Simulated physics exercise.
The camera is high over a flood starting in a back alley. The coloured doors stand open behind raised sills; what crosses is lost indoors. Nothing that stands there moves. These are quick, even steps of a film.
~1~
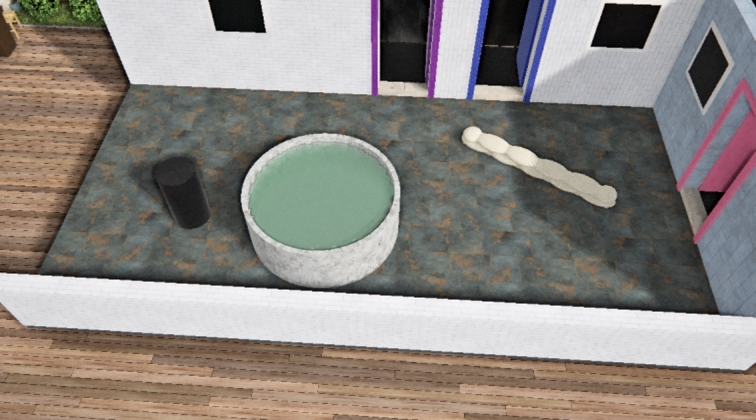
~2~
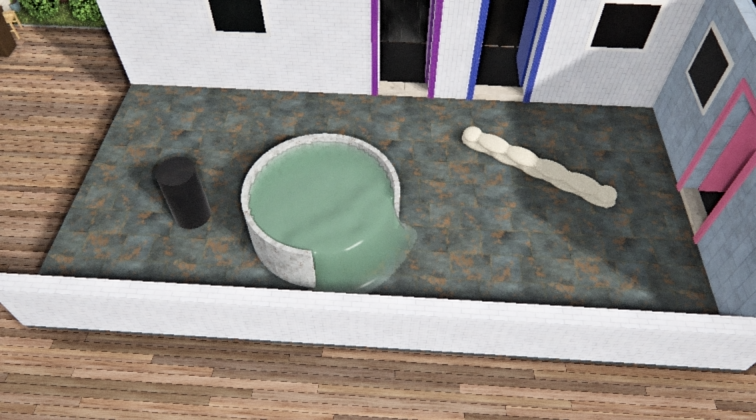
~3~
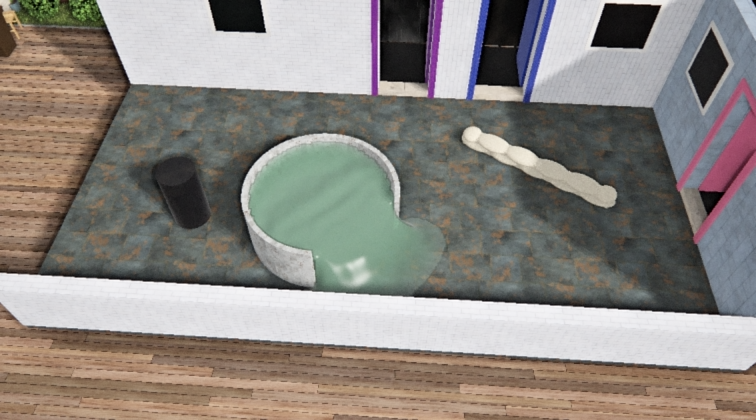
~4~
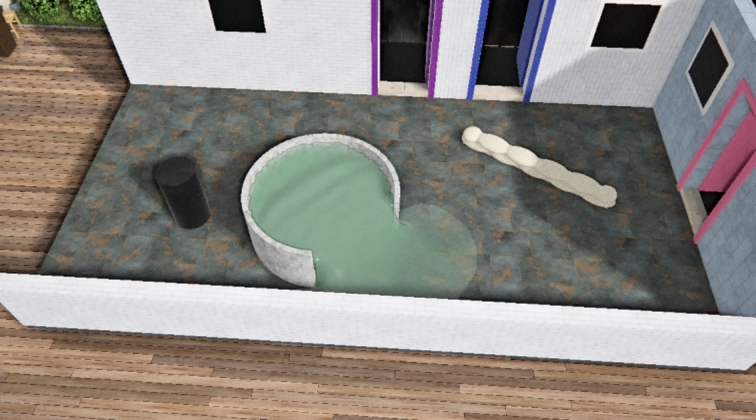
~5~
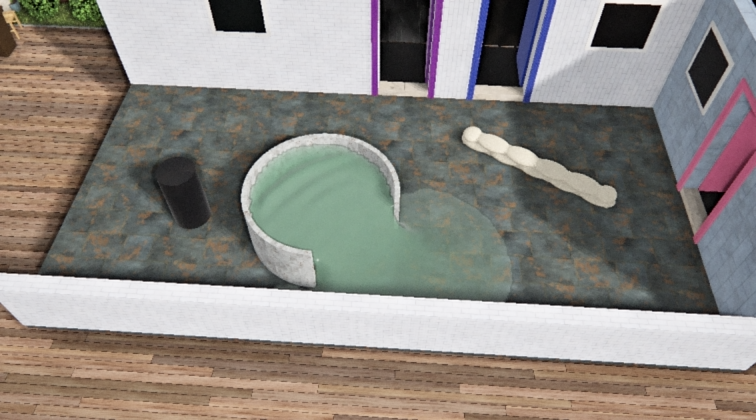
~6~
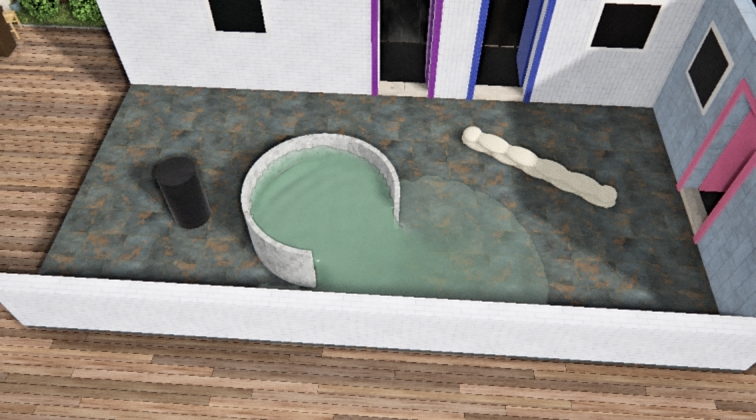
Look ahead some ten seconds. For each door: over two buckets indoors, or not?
One by one: The pink door floods; the blue door holds within the limit; the purple door holds within the limit.
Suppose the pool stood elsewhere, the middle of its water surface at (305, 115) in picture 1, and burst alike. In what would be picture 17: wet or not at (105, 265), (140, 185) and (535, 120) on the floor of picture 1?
In turn: Dry, dry, free of water.
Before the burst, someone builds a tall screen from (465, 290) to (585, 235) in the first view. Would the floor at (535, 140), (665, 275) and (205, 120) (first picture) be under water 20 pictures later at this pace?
One after the other: Dry, flooded, free of water.
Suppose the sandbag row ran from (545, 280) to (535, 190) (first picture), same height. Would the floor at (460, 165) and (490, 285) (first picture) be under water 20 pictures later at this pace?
One after the other: Covered, flooded.
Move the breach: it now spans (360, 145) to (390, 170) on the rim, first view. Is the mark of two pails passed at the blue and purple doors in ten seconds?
One by one: Blue takes more; purple floods.
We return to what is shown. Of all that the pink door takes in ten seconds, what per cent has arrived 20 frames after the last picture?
Close to 55 %.
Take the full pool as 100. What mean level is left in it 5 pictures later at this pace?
Some 52 per cent.
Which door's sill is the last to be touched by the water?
The purple one.
A moment on, water covers 30 % of the floor; the pink door not reached, the blue door not reached, the purple door not reached.
Next, water covers 35 % of the floor; the pink door wet at the sill, nothing in, the blue door not reached, the purple door not reached.
Then, water covers 50 % of the floor; the pink door over two buckets in, the blue door not reached, the purple door not reached.
Later, water covers 70 % of the floor; the pink door far over two buckets in, the blue door wet at the sill, nothing in, the purple door wet at the sill, nothing in.
In the end, water covers 90 % of the floor; the pink door far over two buckets in, the blue door wet at the sill, nothing in, the purple door wet at the sill, nothing in.
